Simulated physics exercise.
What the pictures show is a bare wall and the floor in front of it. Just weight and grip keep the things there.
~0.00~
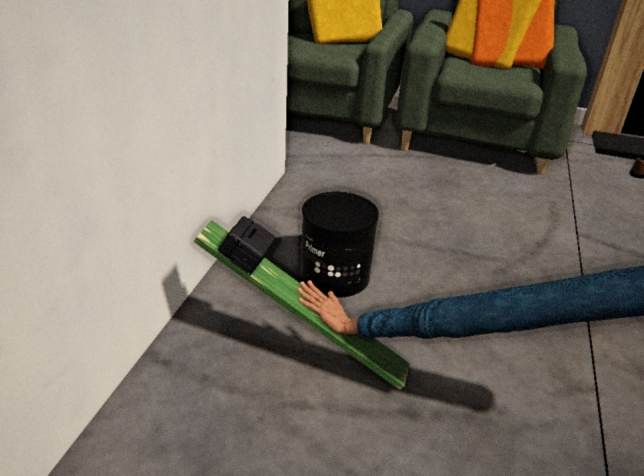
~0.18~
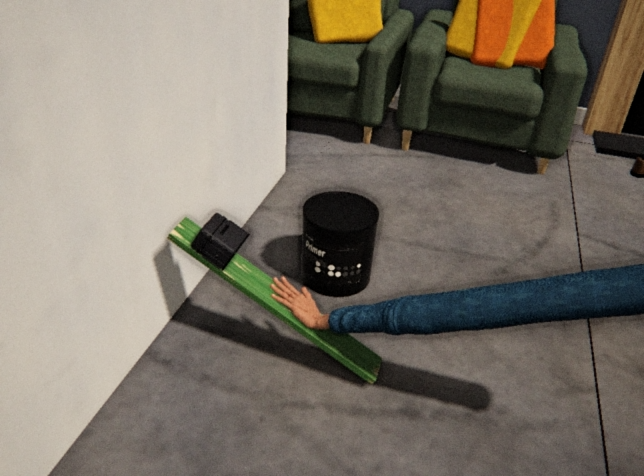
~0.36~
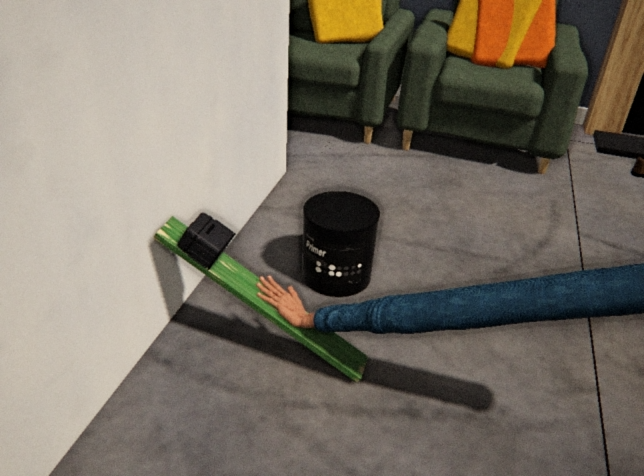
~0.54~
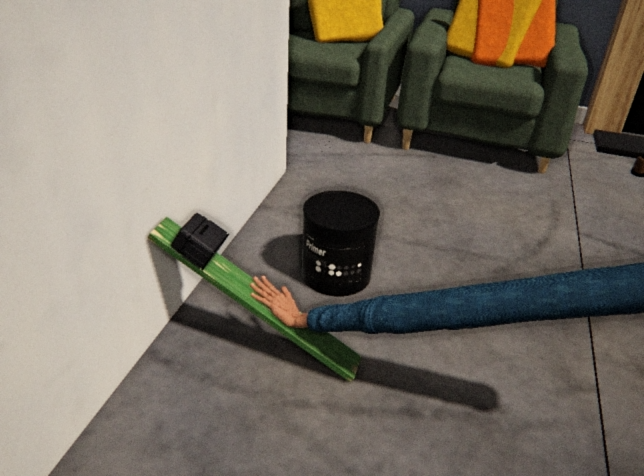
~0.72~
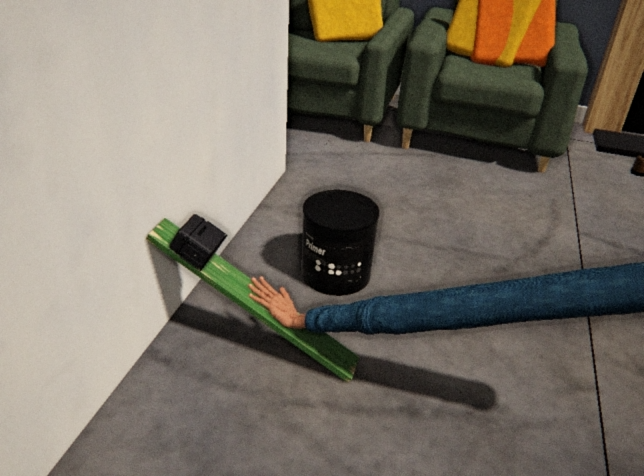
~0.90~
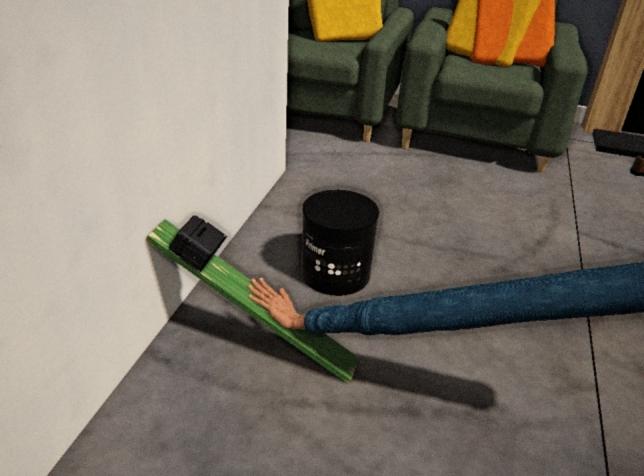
A green plank with a small black block near its upper end slides left over a grey floor toward a bare white wall, seen from above, as a blue-sleeved arm reaching in from the right keeps its hand against it. A black pail stands just behind, with green armchairs and yellow and orange cushions beyond. The plank's movement shrinks to almost nothing, the hand staying on it and the camera still.
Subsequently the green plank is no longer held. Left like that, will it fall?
Yes, I expect it to shift downward.
After 1.20 s, green plank 13° lower than it was left near (266, 322).
After 1.30 s, green plank 30° lower than it was left near (272, 351).
After 1.50 s, green plank 31° lower than it was left near (272, 338).
After 2.80 s, green plank 30° lower than it was left near (273, 349).
At rest (4.5 s), moved from the start, green plank; black pail in place. Seen from the same camera at the end, green plank near (273, 349). The plank gives way.
